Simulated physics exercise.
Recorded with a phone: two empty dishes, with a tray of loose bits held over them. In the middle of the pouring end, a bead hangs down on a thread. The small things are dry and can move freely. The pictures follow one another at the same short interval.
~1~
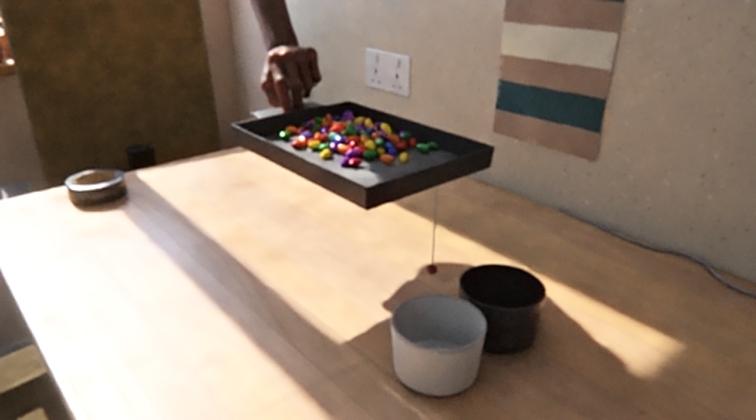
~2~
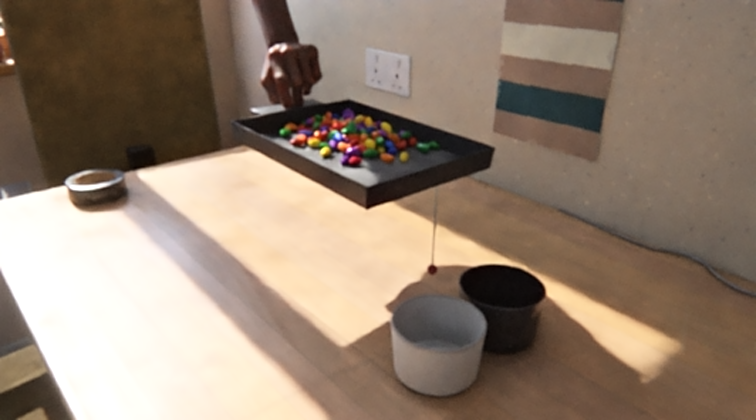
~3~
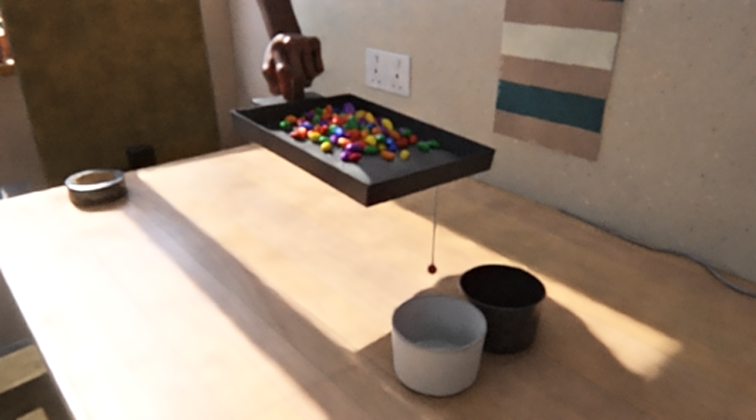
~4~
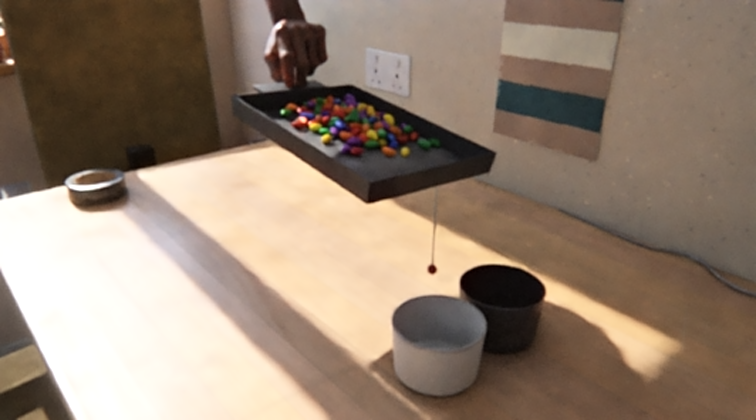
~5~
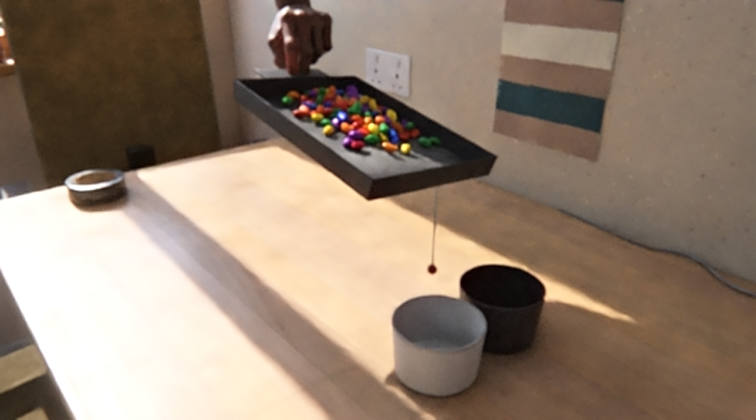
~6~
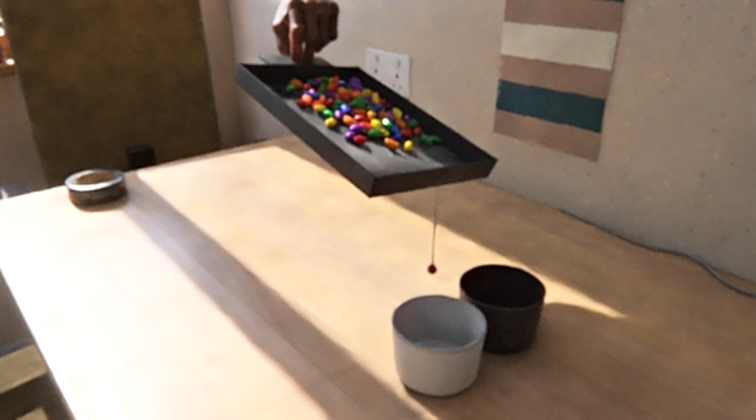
The footage shows a hand gripping the far end of a dark tray of colourful jelly beans above a pale dish and a dark dish, then gradually raising that end so the tray slopes more toward its lower right corner.
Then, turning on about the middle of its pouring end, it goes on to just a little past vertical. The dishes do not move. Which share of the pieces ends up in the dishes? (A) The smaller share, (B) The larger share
The smaller share.
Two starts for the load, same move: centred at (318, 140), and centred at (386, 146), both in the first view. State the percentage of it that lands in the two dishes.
First 40 %, then 50 %.
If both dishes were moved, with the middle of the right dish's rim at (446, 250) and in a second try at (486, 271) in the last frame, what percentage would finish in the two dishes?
It would be near 20 per cent first and near 60 per cent second.
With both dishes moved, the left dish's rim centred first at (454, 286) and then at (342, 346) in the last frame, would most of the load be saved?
Result, first setup: A majority share; second setup: A minority share.
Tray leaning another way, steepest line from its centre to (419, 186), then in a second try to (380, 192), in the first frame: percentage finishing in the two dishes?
First heading 80 %, second heading 40 %.
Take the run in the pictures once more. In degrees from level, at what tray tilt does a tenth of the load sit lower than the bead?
Roughly 70°.
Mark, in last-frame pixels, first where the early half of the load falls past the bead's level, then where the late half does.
It goes through near (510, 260) first, then near (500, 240).
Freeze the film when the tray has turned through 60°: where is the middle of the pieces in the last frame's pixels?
Centre estimate: (454, 137).
Just after the last frame, tray tipped steeply; almost all on the tray; about a tenth in the air.
A moment on, tray tipped right over; the larger part on the tray; about a tenth in the right dish; about a tenth outside both; just a few in the air.
Further on, tray tipped past a quarter turn; roughly a third in the right dish; roughly two thirds outside both.
When it is over, tray tipped past a quarter turn; not one in the left dish; roughly a third in the right dish; roughly two thirds outside both.
